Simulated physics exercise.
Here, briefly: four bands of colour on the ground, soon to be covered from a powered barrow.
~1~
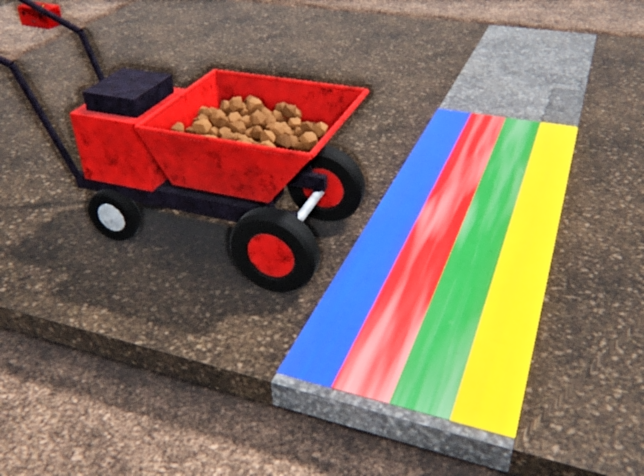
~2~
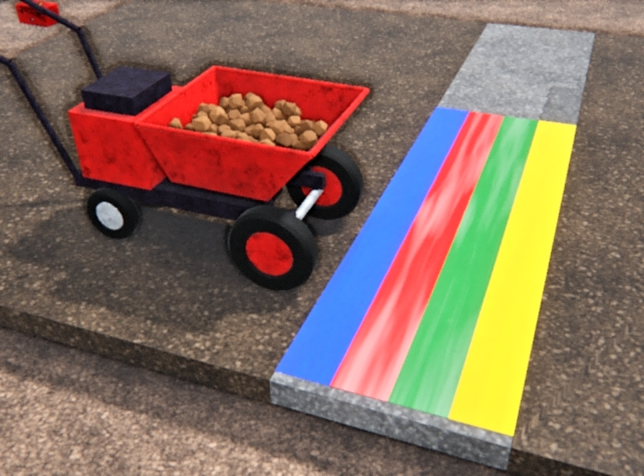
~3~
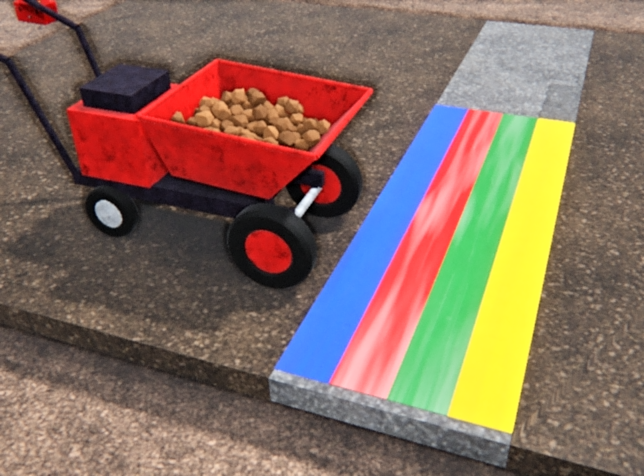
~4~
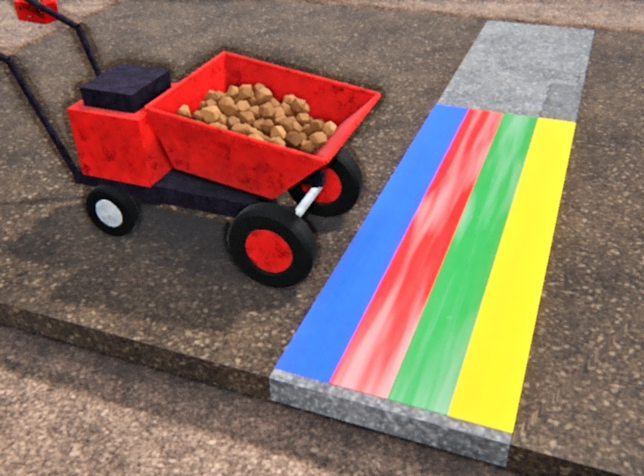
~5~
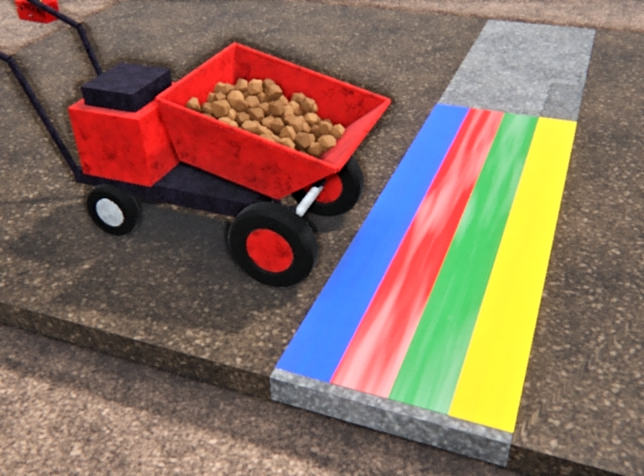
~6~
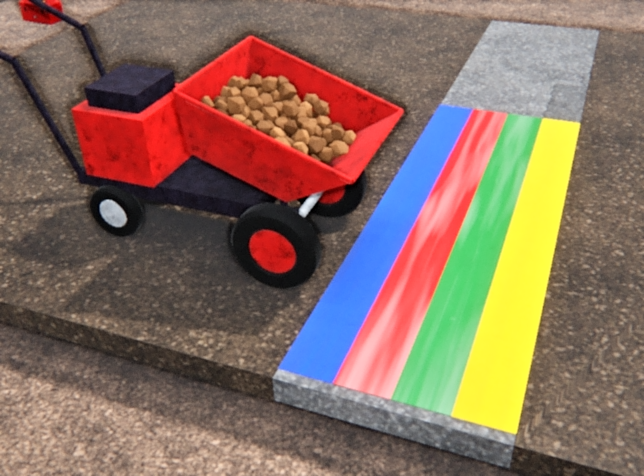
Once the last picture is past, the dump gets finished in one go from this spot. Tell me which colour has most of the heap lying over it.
Most of the heap lies over green.
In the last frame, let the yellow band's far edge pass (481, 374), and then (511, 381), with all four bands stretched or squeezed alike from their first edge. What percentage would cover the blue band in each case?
In turn, 0 and 0 in a hundred.
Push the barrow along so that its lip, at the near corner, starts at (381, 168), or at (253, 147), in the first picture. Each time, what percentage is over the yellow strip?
About 40 %, then 10 %.
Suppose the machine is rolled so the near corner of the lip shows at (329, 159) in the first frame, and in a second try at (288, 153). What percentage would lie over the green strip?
First try: 40 per cent; second try: 30 per cent.
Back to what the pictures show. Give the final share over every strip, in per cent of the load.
Estimated shares: Blue strip 0 %, red strip 25 %, green strip 40 %, yellow strip 25 %.
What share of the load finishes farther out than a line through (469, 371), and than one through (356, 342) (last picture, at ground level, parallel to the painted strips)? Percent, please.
Close to 30 and 100 per cent respectively.
Soon after the last picture, skip tipped steeply; all in the skip.
A little later, skip tipped right over; about two thirds in the skip; a small part over the red strip; about a quarter over the green strip; a stray few over the yellow strip.
Later still, skip tipped right over; a small part in the skip; about a quarter over the red strip; about a third over the green strip; about a quarter over the yellow strip; a small part off the paint.
At rest, skip tipped right over; a stray few in the skip; none over the blue strip; about a quarter over the red strip; about a third over the green strip; about a quarter over the yellow strip; a small part off the paint.
